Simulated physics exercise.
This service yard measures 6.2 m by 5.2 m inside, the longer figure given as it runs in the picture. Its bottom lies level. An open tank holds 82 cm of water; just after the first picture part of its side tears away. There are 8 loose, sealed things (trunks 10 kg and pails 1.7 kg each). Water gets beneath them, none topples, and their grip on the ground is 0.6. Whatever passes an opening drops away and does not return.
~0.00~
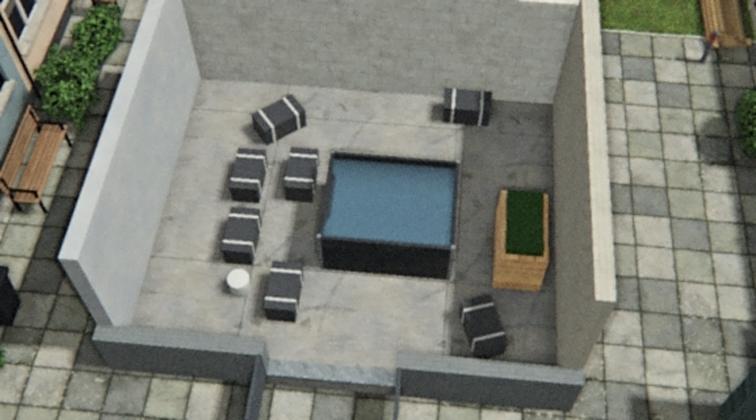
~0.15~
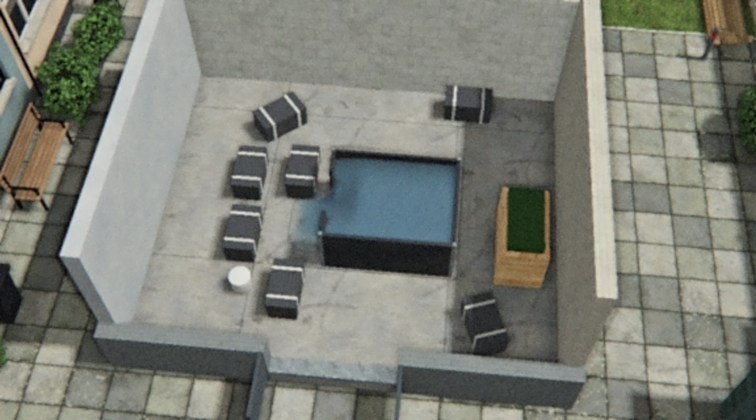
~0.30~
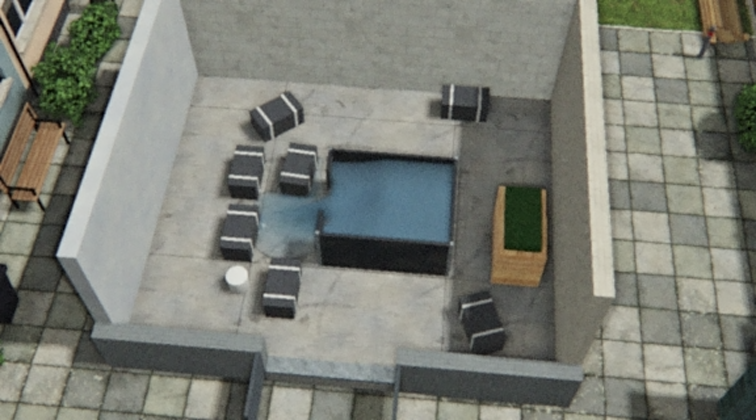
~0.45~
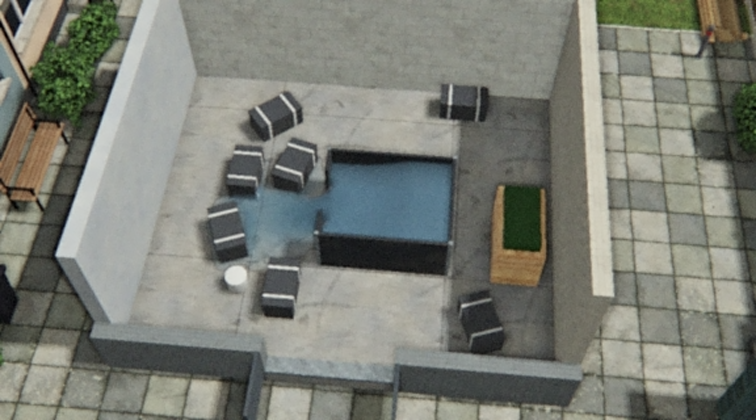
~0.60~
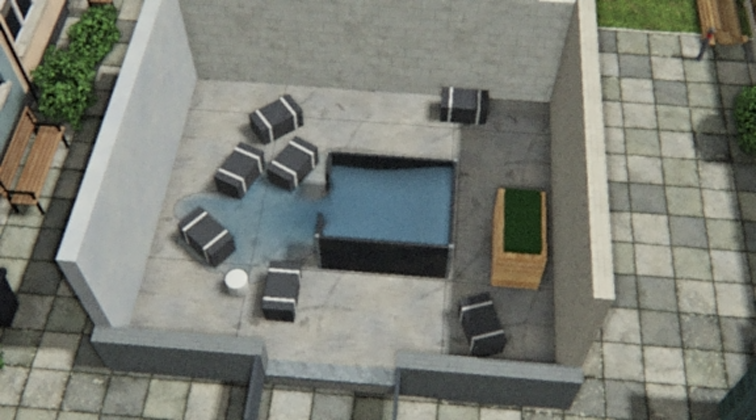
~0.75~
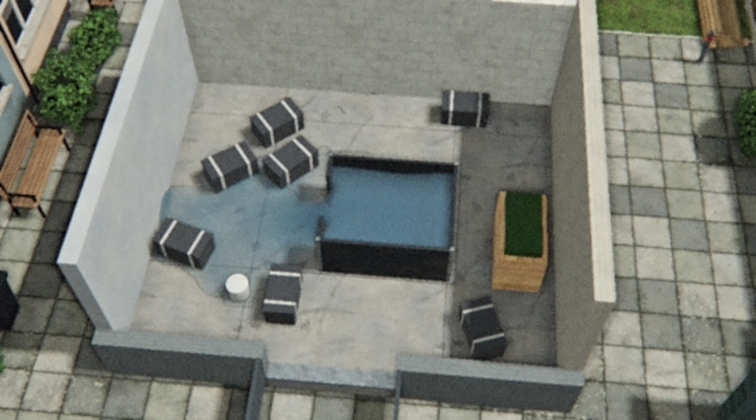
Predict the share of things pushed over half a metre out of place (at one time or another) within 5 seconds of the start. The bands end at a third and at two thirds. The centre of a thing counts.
Share: Two thirds or more.
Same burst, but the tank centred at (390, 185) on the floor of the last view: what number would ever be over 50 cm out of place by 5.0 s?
In that case 7 of them.
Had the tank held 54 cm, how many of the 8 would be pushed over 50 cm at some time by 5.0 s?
Then 5.
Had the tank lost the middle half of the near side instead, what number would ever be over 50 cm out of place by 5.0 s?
In that case 1 of them.
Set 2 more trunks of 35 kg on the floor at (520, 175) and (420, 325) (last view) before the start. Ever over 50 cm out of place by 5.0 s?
In that order: Under, less.
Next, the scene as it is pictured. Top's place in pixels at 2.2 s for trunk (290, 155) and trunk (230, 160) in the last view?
Near (275, 115) and (239, 76).
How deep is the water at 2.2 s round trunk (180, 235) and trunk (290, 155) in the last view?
About 17 and 3 cm.
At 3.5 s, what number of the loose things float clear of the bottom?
5 of them.
After 1.1 s 3 of 8 are over 50 cm from their spots; 1 afloat.
After 2.2 s 5 of 8 are over 50 cm from their spots; 1 afloat.
After 3.5 s 6 of 8 are over 50 cm from their spots; 5 afloat.
After 5.0 s 8 of 8 are over 50 cm from their spots, and 8 have been at some point; 4 afloat.
